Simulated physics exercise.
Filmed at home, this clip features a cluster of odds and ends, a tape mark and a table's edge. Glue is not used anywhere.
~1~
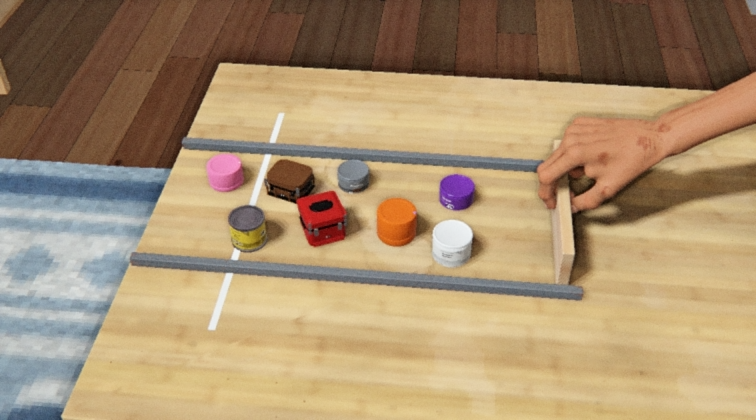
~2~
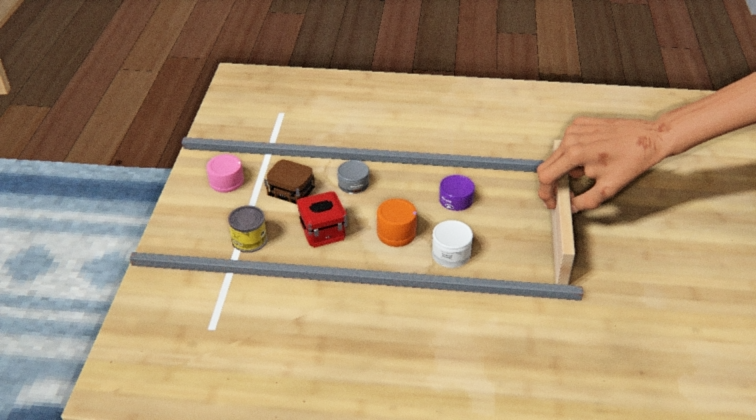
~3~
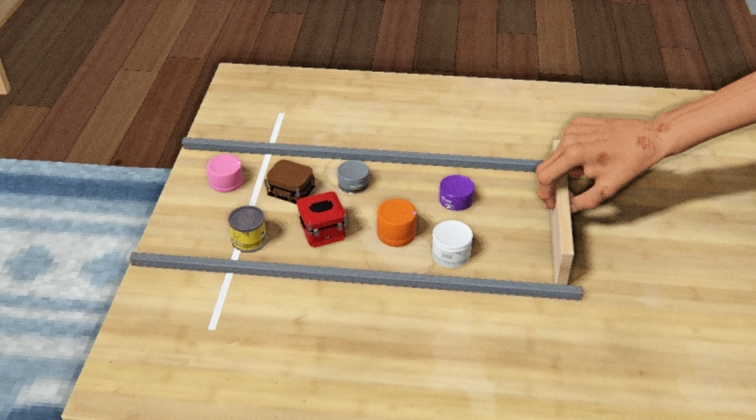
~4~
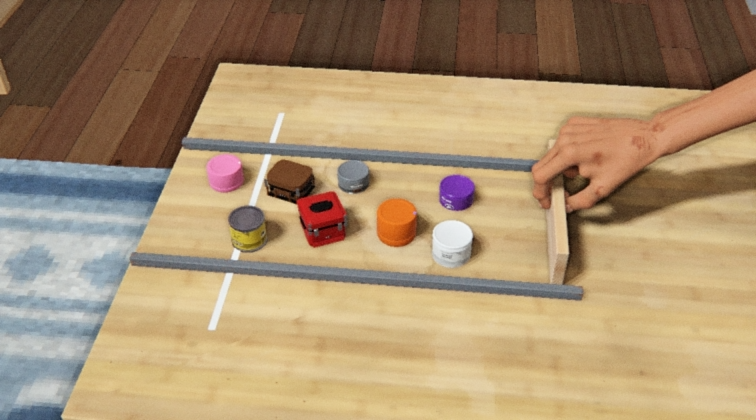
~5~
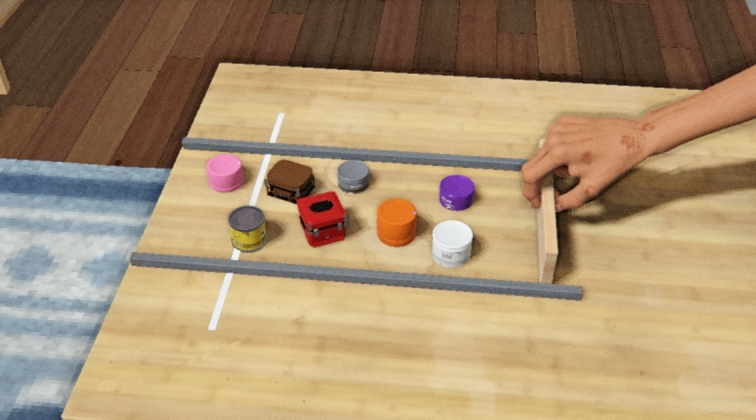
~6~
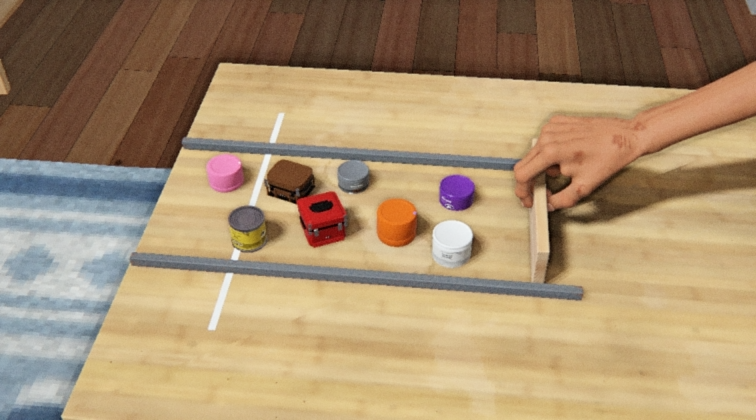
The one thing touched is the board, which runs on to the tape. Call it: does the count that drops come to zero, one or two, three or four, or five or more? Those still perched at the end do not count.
It comes to zero.
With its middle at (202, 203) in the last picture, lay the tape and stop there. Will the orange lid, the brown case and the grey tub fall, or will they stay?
Well, the orange lid sits tight, the brown case plunges, and the grey tub sits tight.
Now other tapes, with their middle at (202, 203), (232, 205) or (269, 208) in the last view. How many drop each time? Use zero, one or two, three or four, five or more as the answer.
Taking the tapes one at a time, the count is 3 or 4, then 1 or 2, then none at all.
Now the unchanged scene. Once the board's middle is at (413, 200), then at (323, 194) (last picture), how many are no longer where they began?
I make it 3 at the first spot and 7 at the other.
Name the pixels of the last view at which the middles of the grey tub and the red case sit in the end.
Look around (250, 157) for the first and around (195, 214) for the second.
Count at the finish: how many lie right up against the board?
At rest, 4 are in contact.
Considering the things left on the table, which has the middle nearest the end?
Result - the pink lid.
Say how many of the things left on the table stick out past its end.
It would come to 1.
Soon after, none off yet; pink lid at rest near (225, 173); yellow tin at rest near (248, 229); brown case at rest near (290, 182).
At rest, the number that fall off is zero.
